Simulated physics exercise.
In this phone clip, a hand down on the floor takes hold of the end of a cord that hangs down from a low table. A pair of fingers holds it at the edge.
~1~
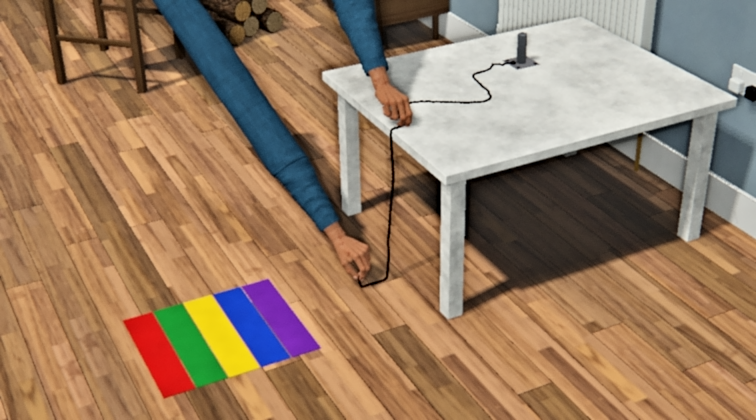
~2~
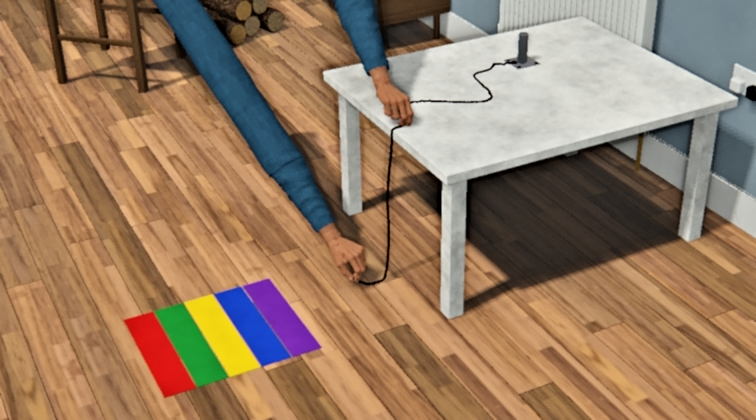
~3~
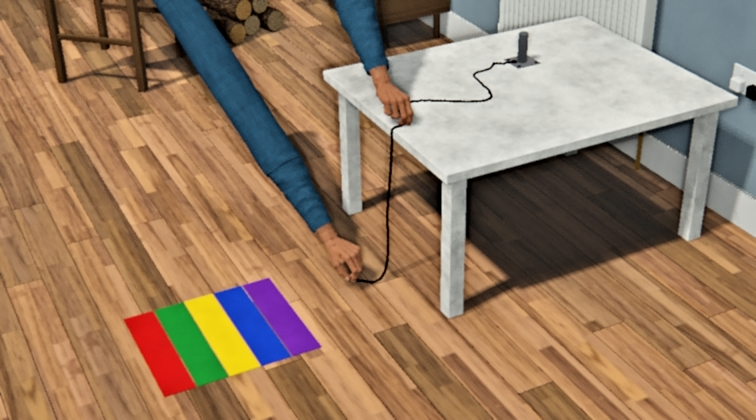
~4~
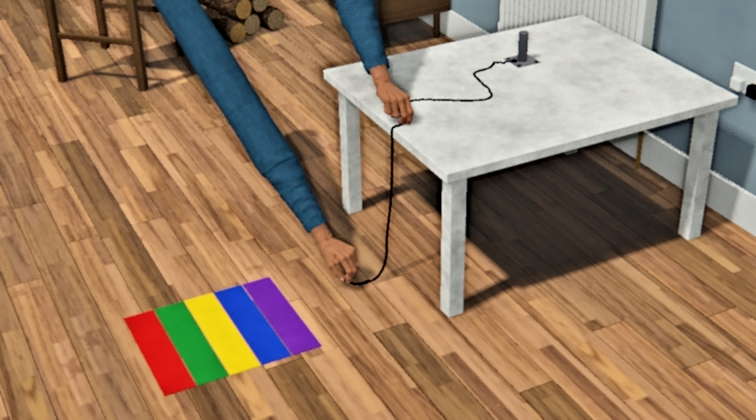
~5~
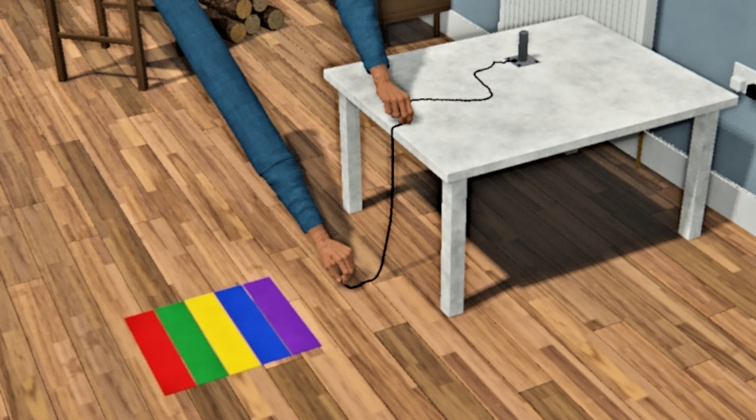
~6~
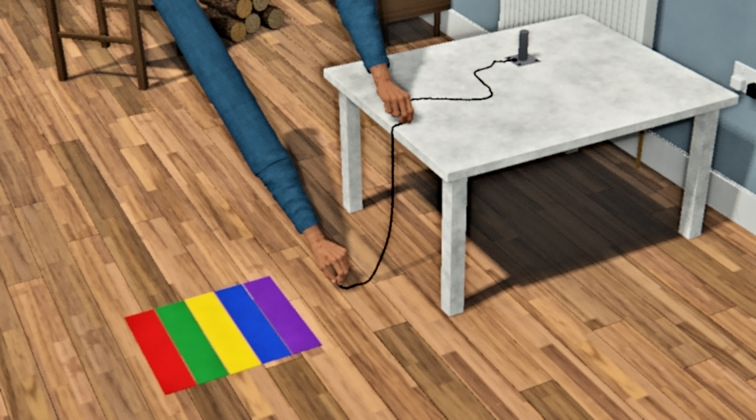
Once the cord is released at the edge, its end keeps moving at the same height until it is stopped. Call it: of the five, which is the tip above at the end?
The red strip.
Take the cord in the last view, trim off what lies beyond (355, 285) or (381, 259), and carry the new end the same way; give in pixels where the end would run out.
In turn, around (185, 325) and around (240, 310).
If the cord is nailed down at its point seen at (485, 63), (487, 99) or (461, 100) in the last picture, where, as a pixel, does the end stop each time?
Expect roughly (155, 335) for the first, (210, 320) for the second and (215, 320) for the third.
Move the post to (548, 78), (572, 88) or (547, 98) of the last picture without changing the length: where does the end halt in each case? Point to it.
In order, near (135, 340), (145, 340) and (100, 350).
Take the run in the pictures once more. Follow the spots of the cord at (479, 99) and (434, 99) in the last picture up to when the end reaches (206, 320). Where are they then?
Mark one about (421, 101), mark two about (388, 115).
Early on, end near (206, 320); over yellow.
Midway, end near (170, 331); over red.
At the end of the slack, end near (148, 338); over red. The red one.
